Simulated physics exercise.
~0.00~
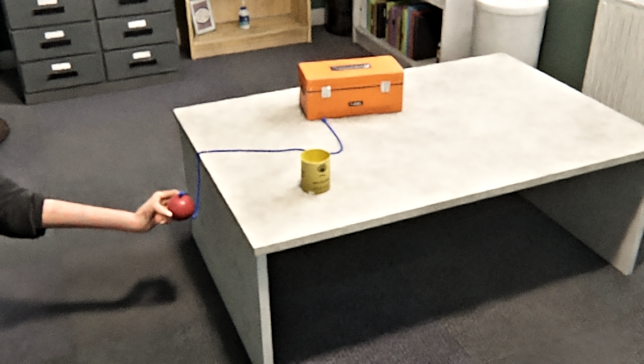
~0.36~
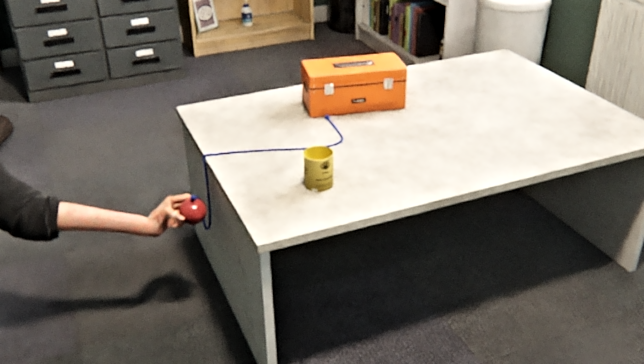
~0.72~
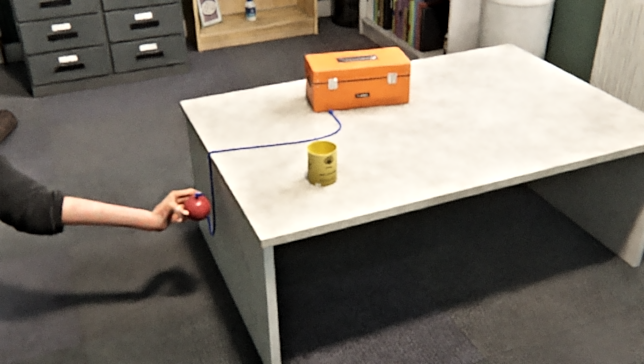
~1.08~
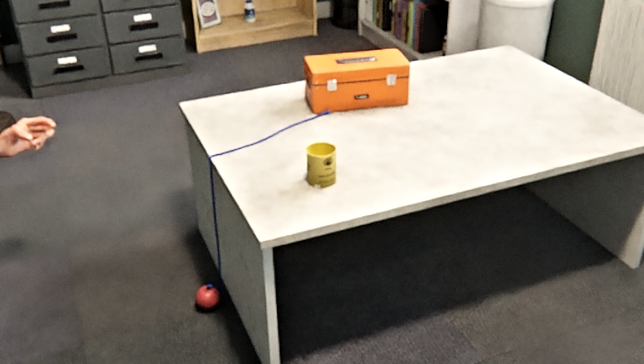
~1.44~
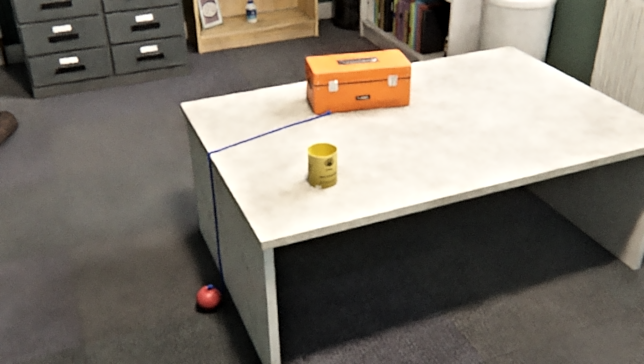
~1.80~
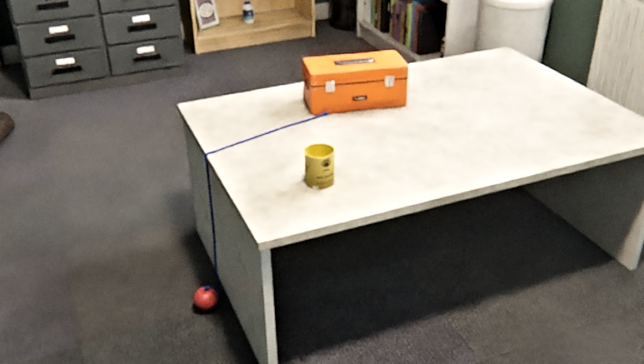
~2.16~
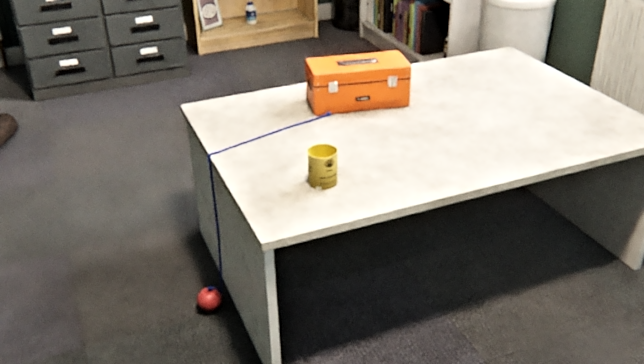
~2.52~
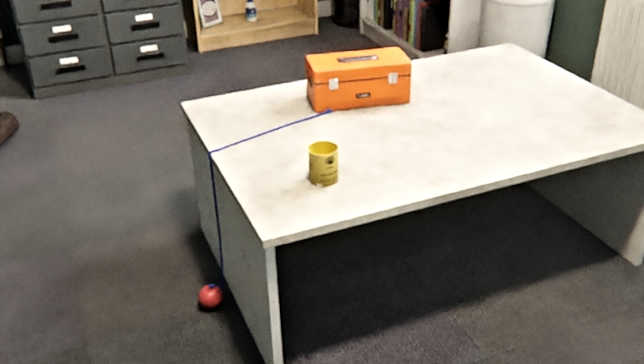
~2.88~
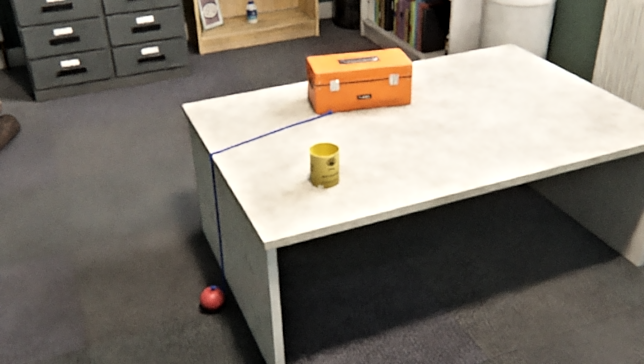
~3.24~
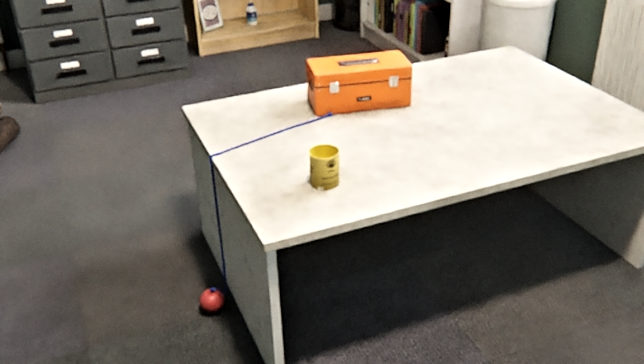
In this clip, a hand holds a red apple tied to a blue shoelace beside a pale desk with an orange toolbox and yellow cup, then lets go and withdraws left. The apple drops to the floor, the lace straightens, and the toolbox and cup stay put.
